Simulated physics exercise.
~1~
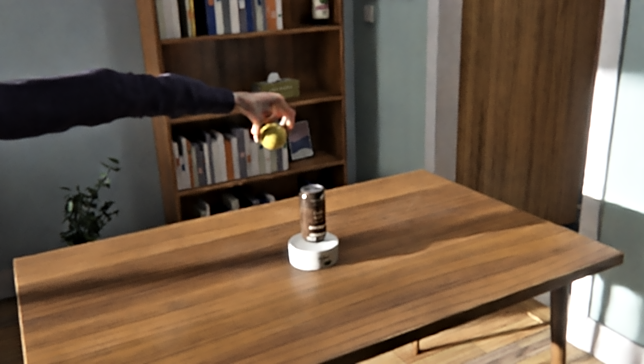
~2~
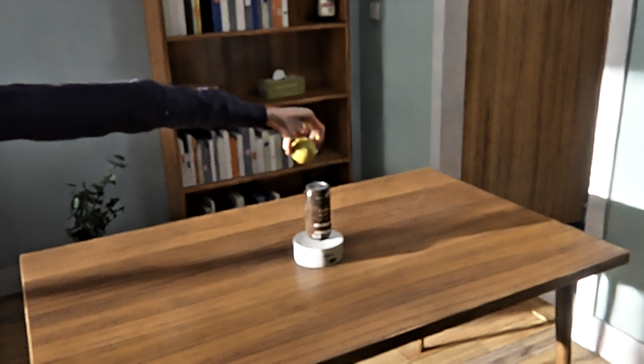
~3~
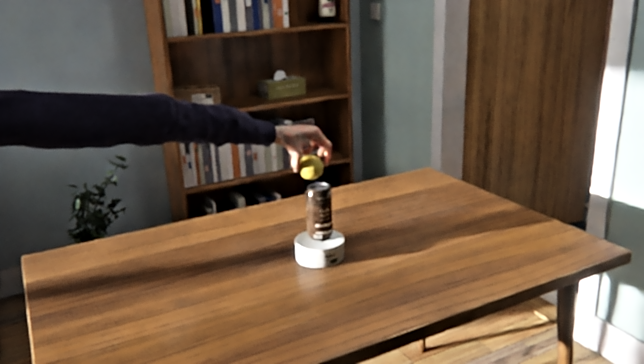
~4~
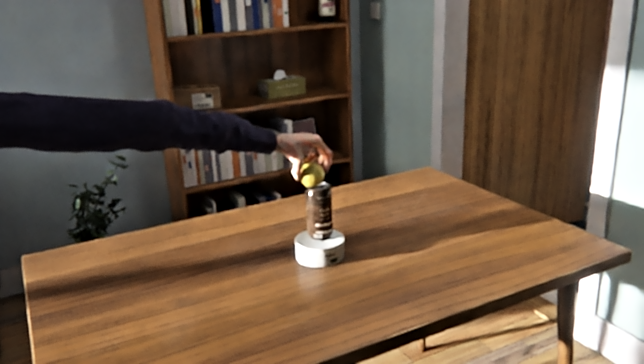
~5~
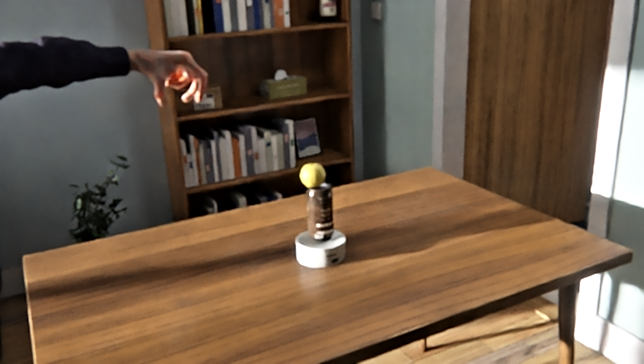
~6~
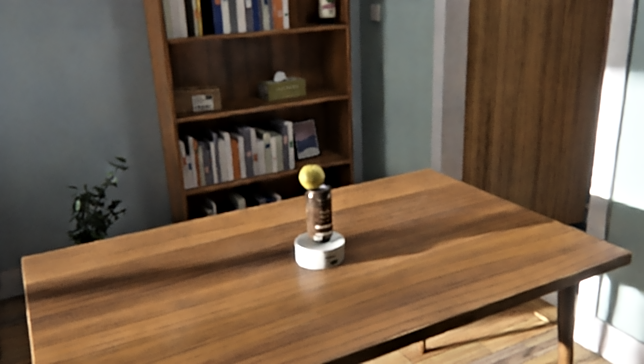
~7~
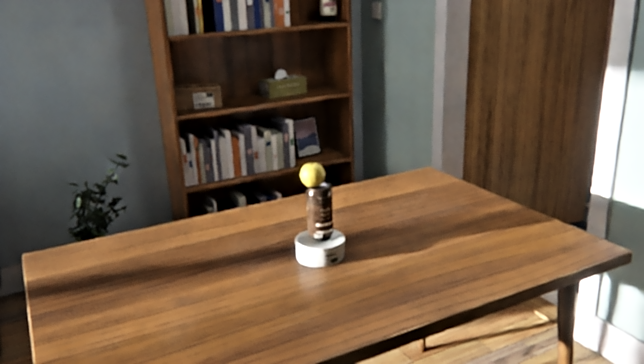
At first, a brown can stands on a round white tub on a wooden table, while an arm in a dark sleeve reaches in from the left holding a yellow apple. The hand moves right and down, bringing the apple over the can. It lowers the apple a little further until it rests on top of the can. The hand then lets go, draws back to the left and leaves the view. Nothing falls after the release, and the clip ends with the apple, can and tub still stacked upright.
